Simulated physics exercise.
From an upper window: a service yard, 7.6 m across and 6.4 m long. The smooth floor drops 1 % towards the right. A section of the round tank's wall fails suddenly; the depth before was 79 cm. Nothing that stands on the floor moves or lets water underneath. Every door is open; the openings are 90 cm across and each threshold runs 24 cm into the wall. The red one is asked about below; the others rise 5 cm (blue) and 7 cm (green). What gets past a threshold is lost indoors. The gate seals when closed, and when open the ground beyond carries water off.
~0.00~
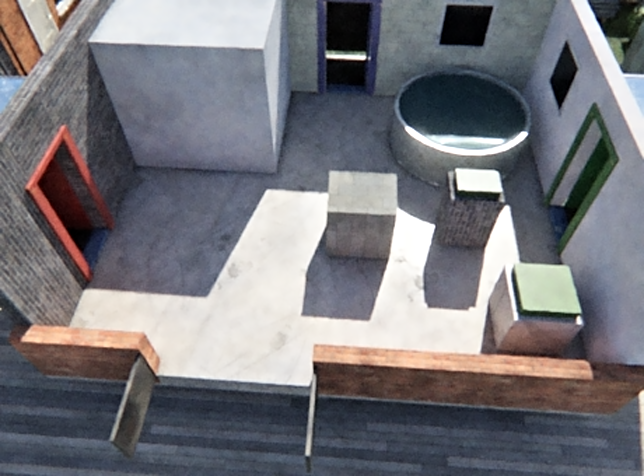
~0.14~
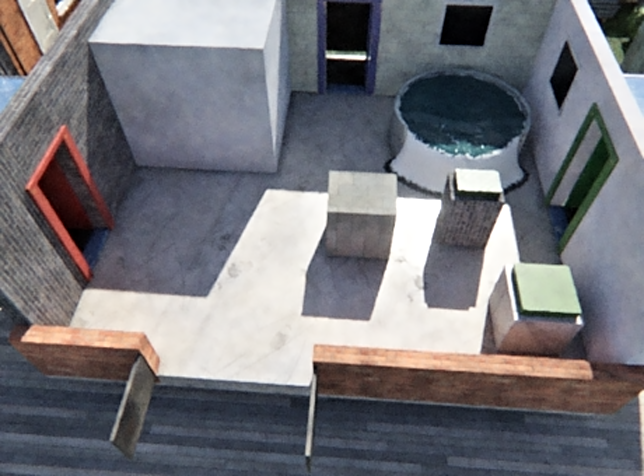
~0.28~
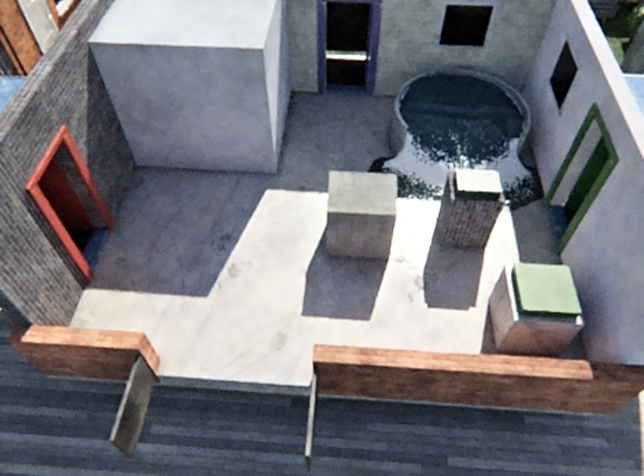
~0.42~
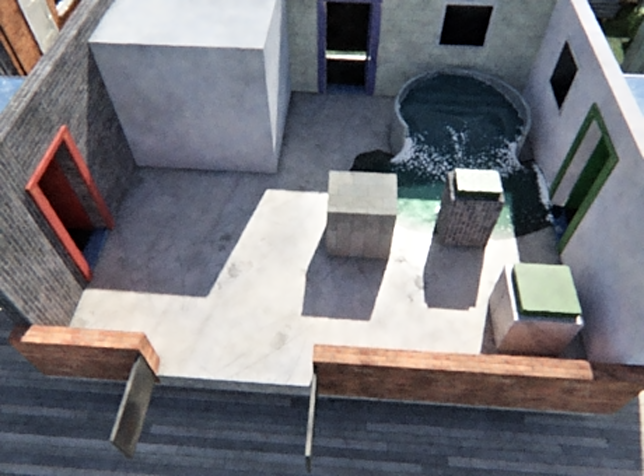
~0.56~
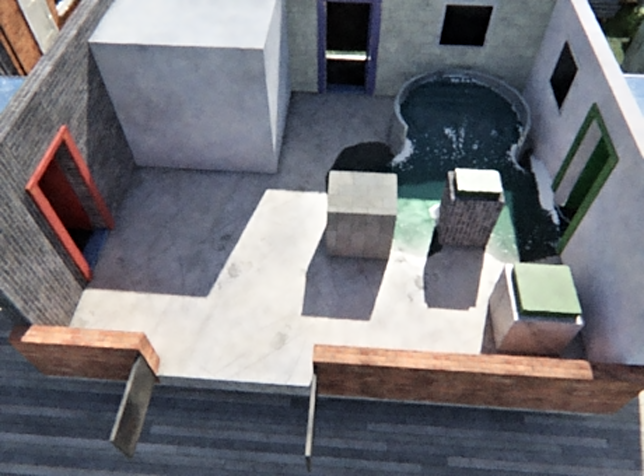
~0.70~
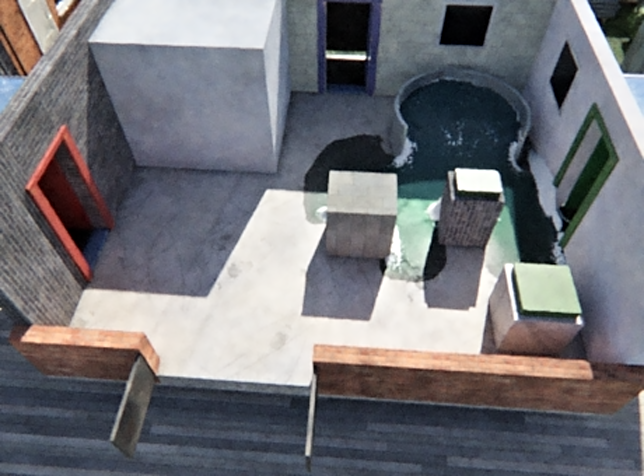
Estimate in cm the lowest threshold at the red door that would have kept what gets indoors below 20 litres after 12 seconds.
About 7.5 cm.
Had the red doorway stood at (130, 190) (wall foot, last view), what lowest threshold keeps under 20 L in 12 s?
About 13.0 cm.
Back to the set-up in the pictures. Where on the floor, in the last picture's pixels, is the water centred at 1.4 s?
At about (454, 189).
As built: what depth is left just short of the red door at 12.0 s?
Roughly 3.5 cm deep.
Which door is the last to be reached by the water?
Last comes the blue one.
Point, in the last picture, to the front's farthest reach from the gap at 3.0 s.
Near (78, 308).
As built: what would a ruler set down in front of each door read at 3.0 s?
Depths in cm: Blue 0, green 22, red 8.
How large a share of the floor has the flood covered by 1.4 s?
About 40 per cent.
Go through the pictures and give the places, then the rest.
The round tank at (461, 111) is whole and still, 79 cm deep; the red door at (78, 212) is dry, in the first frame.
The gap is at a hidden place, the front 0.4 m out at (523, 180); the back of the round tank holds 79 cm, in the second frame.
The front is at (542, 190), 0.7 m from the gap at a hidden place; 2.2 m2 of floor is wet, 79 cm left at the back, in the third frame.
The gap is at a hidden place, the front 1.3 m out at a hidden place; the back of the round tank holds 77 cm, in the fourth frame.
Water pours out at a hidden place and has run 1.8 m, to a hidden place; about 9 cm deep outside, 69 cm at the back, in the fifth frame.
Water pours out at a hidden place and has run 2.4 m, to a hidden place; about 9 cm deep outside, 67 cm at the back; the red door at (78, 212), 6.4 m from the gap, is still 3.6 m from the nearest water, in the sixth frame.
After 1.4 s water covers 40 % of the floor, deepest (50 cm) near (457, 215); it has not reached the red door.
After 3.0 s water covers 70 % of the floor, deepest (34 cm) near (594, 390); 8 cm at the red door, 1 litre in over its 7 cm threshold.
After 12.0 s water covers 100 % of the floor, deepest (13 cm) near (293, 93); 3 cm at the red door, 22 litres in over its 7 cm threshold.
At the red door as built, the water arrived by 2.2 s and peaked near 13 cm at 6.0 s.
Run again over the same 12 s with other heights there, 28 litres in over 6.5 cm, 9 litres over 9 cm. The limit of 20 litres is kept from about 7.5 cm up.
